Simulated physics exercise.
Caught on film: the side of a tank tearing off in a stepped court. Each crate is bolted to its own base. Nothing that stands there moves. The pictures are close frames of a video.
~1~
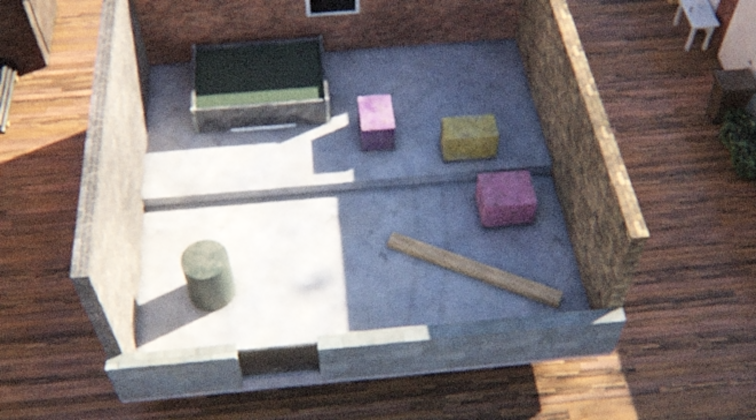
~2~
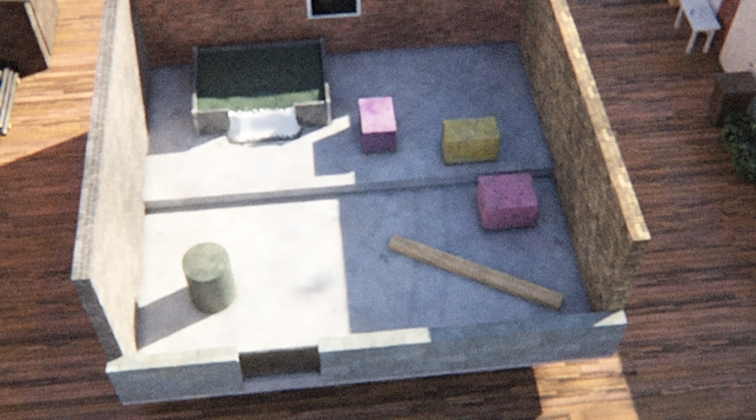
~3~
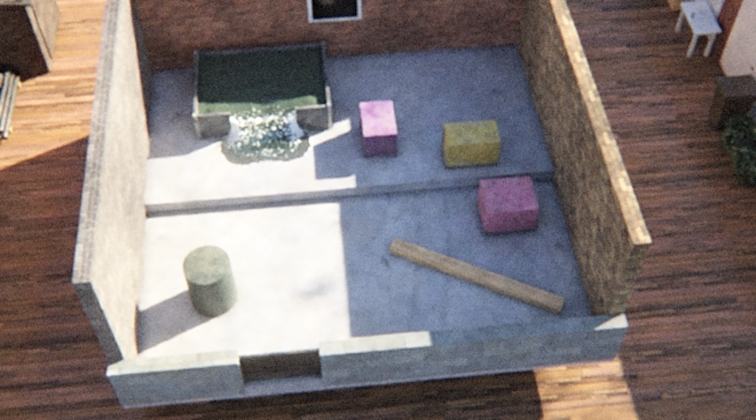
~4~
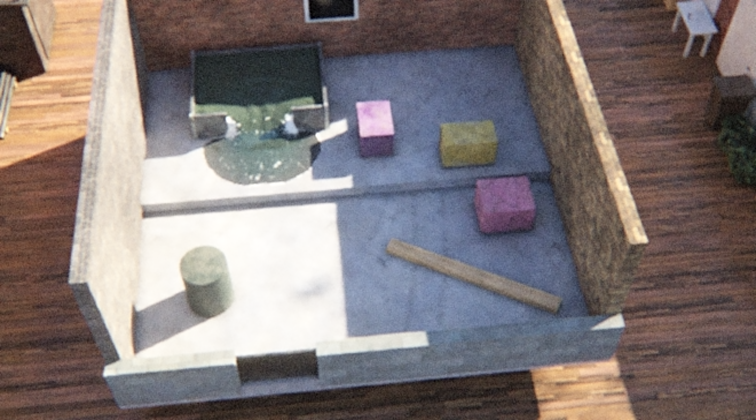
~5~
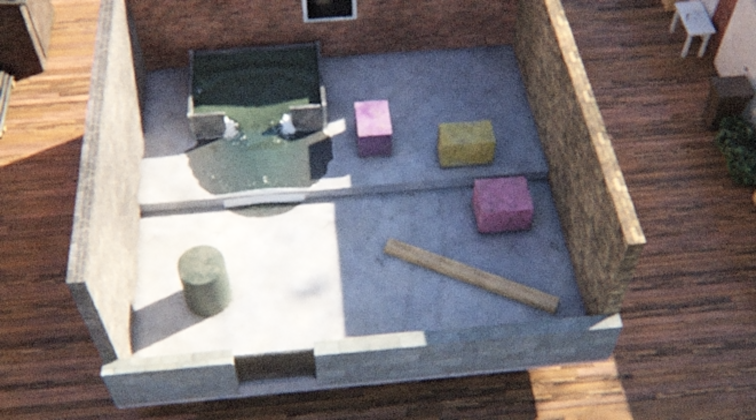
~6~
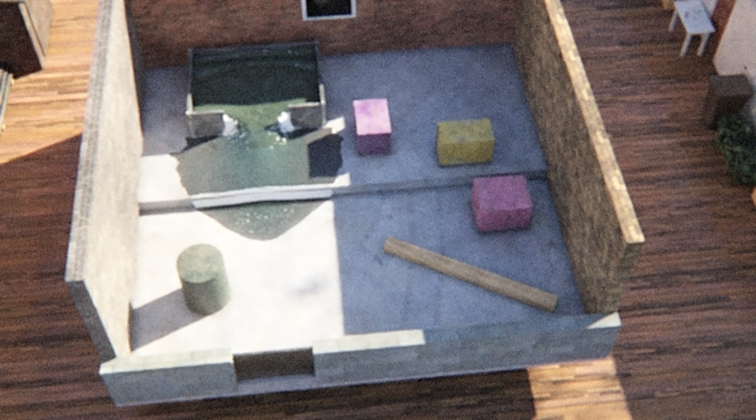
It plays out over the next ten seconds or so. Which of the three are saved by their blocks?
The pink crate is wetted; the yellow crate escapes dry; the purple crate escapes dry.
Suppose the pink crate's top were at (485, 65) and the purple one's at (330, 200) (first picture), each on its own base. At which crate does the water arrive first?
The purple-painted one.
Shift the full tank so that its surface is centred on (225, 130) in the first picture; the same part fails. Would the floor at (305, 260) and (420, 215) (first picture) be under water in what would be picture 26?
One after the other: Wet, no water.
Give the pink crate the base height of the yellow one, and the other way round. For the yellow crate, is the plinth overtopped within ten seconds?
My reading: The yellow crate is safe.
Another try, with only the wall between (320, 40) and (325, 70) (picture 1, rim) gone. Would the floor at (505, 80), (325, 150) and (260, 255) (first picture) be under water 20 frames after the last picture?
In that order: Flooded, no water, not flooded.
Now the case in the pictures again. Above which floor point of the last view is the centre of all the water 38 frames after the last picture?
Near (302, 242).
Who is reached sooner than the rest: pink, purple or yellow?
That is the crate marked purple.
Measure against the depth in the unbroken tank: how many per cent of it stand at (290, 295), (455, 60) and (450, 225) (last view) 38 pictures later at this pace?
In turn 16, 0 and 4 in a hundred.
A moment on, water covers 25 % of the floor; the pink crate not reached, the yellow crate not reached, the purple crate water round its plinth.
Next, water covers 40 % of the floor; the pink crate not reached, the yellow crate not reached, the purple crate water round its plinth.
Then, water covers 50 % of the floor; the pink crate water round its plinth, the yellow crate not reached, the purple crate water round its plinth.
Later, water covers 55 % of the floor; the pink crate water round its plinth, the yellow crate not reached, the purple crate water round its plinth.
In the end, water covers 60 % of the floor; the pink crate was topped, the yellow crate stayed above the water, the purple crate stayed above the water.
